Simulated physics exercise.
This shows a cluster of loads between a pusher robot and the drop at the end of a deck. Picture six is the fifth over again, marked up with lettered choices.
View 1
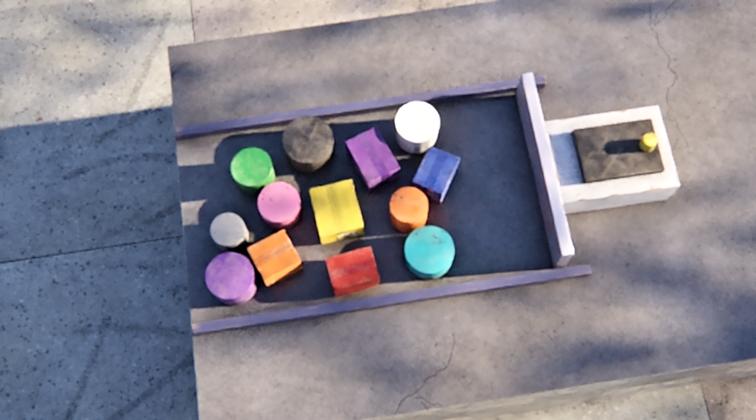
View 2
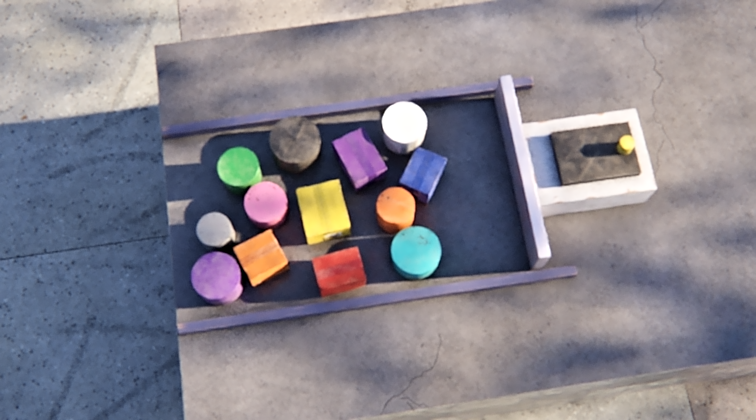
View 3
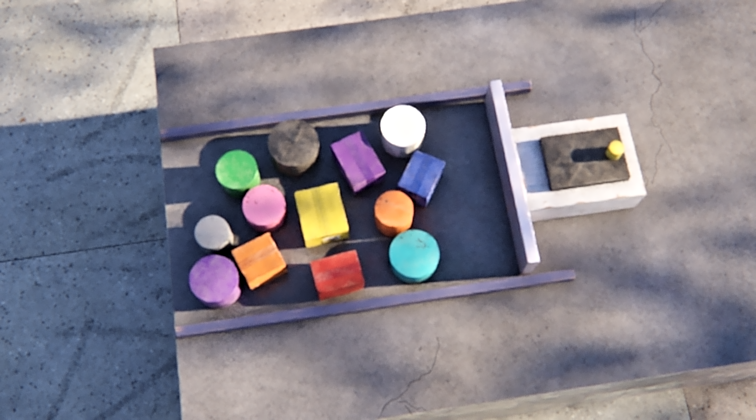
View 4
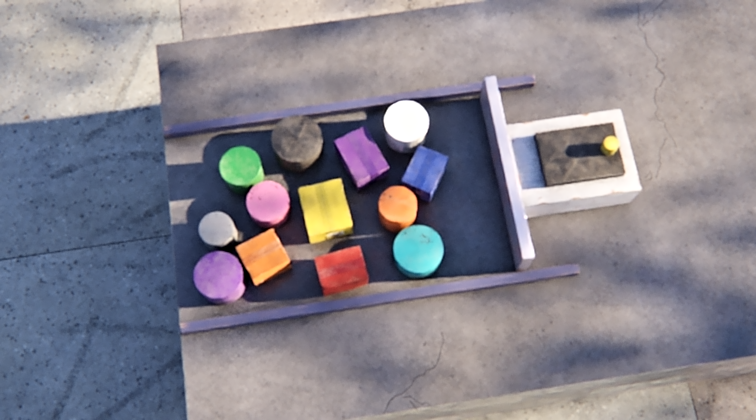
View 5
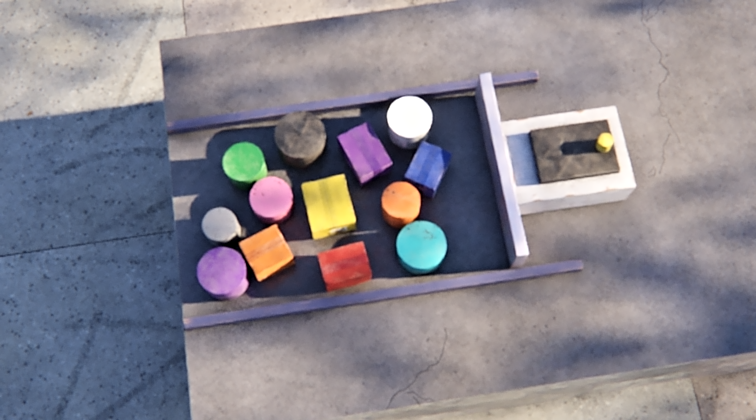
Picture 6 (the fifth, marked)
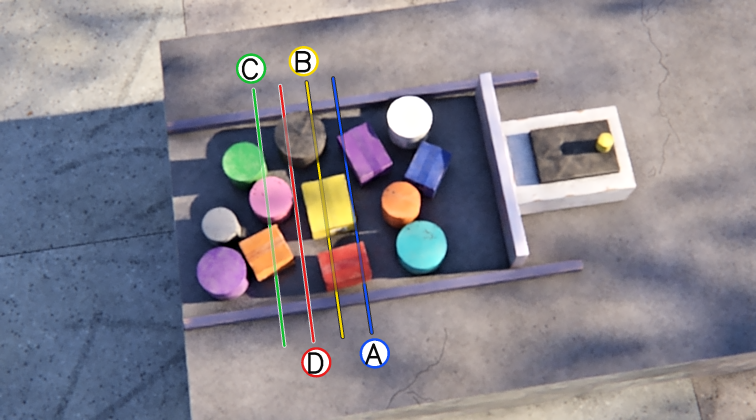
On a stone deck, a white pusher with a wide blade edging left toward a still cluster of coloured blocks and cylinders.
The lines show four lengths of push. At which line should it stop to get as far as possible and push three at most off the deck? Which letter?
Stop at D.
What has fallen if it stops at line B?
The purple canister.
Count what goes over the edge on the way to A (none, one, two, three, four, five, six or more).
By then, none.
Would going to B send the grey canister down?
By then, no.
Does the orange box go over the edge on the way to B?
No.
On the marked copy, A at (351, 199); B at (324, 204); C at (268, 212); D at (296, 208).
Following D. Soon after the start, robot (493, 163); turquoise canister (409, 254); white pail (389, 127).
Later, robot (419, 173); purple canister (198, 281); grey canister (217, 230).
In the end, robot (364, 181); purple canister over the edge; orange box (187, 282); one fallen.
As for the rest, A is within the limit but short; B is within the limit but short; C drops five.
